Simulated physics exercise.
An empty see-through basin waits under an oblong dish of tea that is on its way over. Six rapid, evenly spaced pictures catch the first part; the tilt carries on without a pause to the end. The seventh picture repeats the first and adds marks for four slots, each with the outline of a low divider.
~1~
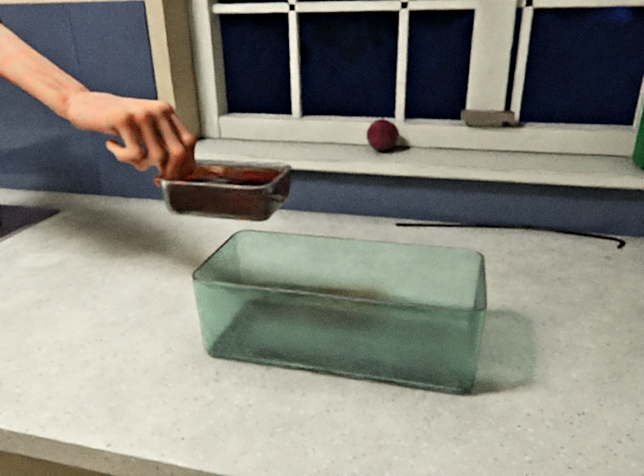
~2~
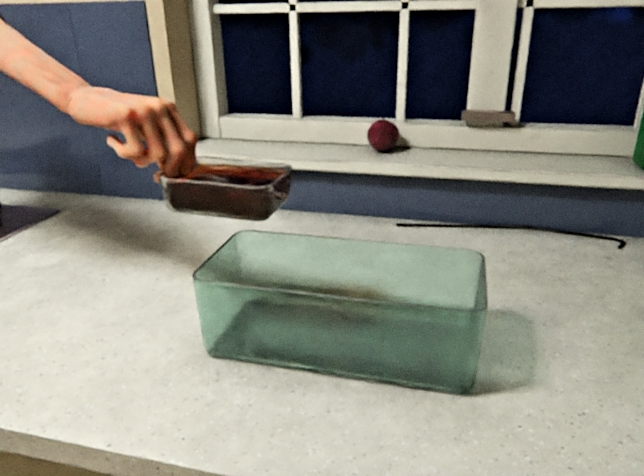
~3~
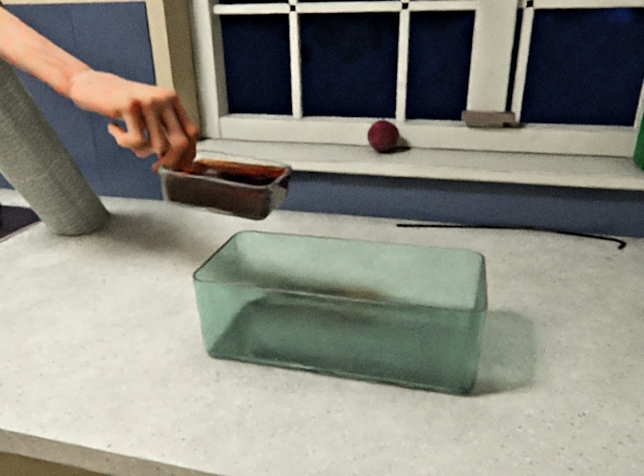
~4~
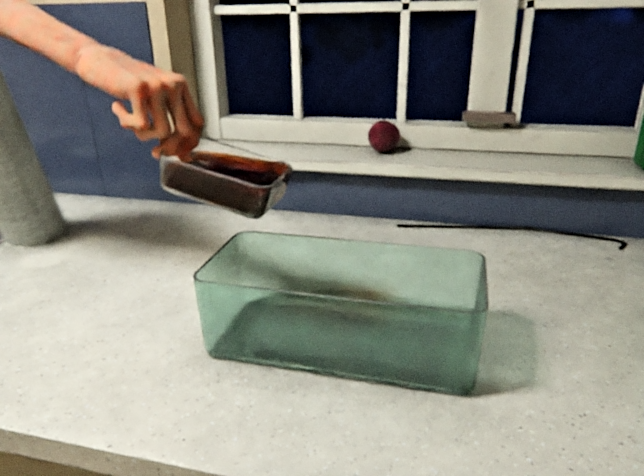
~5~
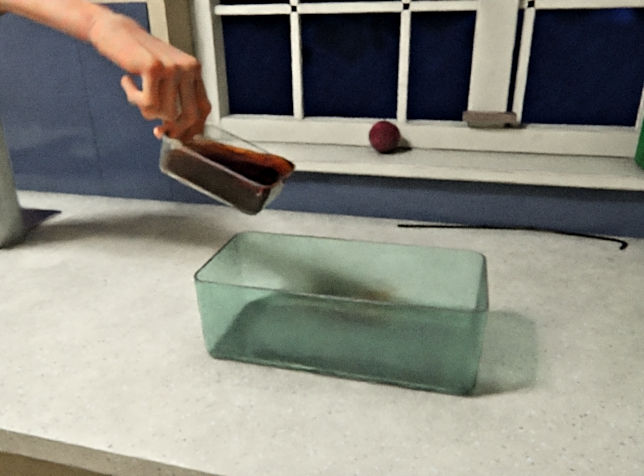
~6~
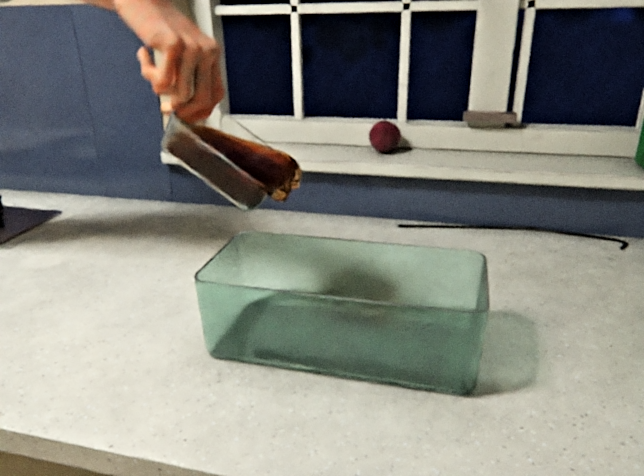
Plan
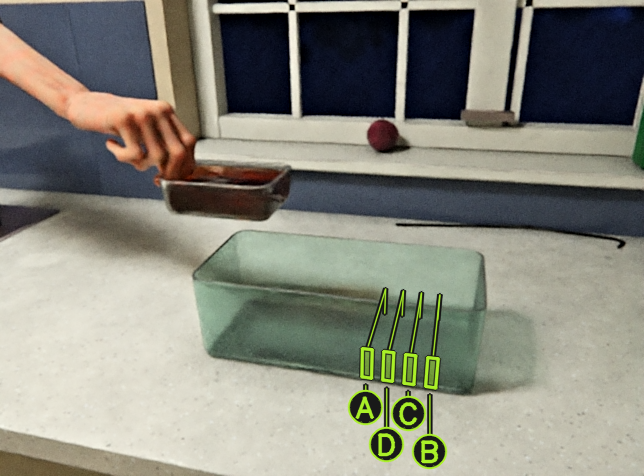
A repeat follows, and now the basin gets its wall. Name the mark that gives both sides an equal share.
Place A.
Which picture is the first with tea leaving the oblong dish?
In picture 5.
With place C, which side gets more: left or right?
The left one.
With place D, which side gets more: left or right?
The left side.
On the marked copy, A at (365, 385); B at (429, 395); C at (408, 391); D at (386, 388).
For place A, about 49 % ends left of the wall and 48 % right of it; 3 % is lost outside.
For place B, about 87 % ends left of the wall and 7 % right of it; 6 % is lost outside.
For place C, about 90 % ends left of the wall and 7 % right of it; 3 % is lost outside.
For place D, about 81 % ends left of the wall and 11 % right of it; 8 % is lost outside.
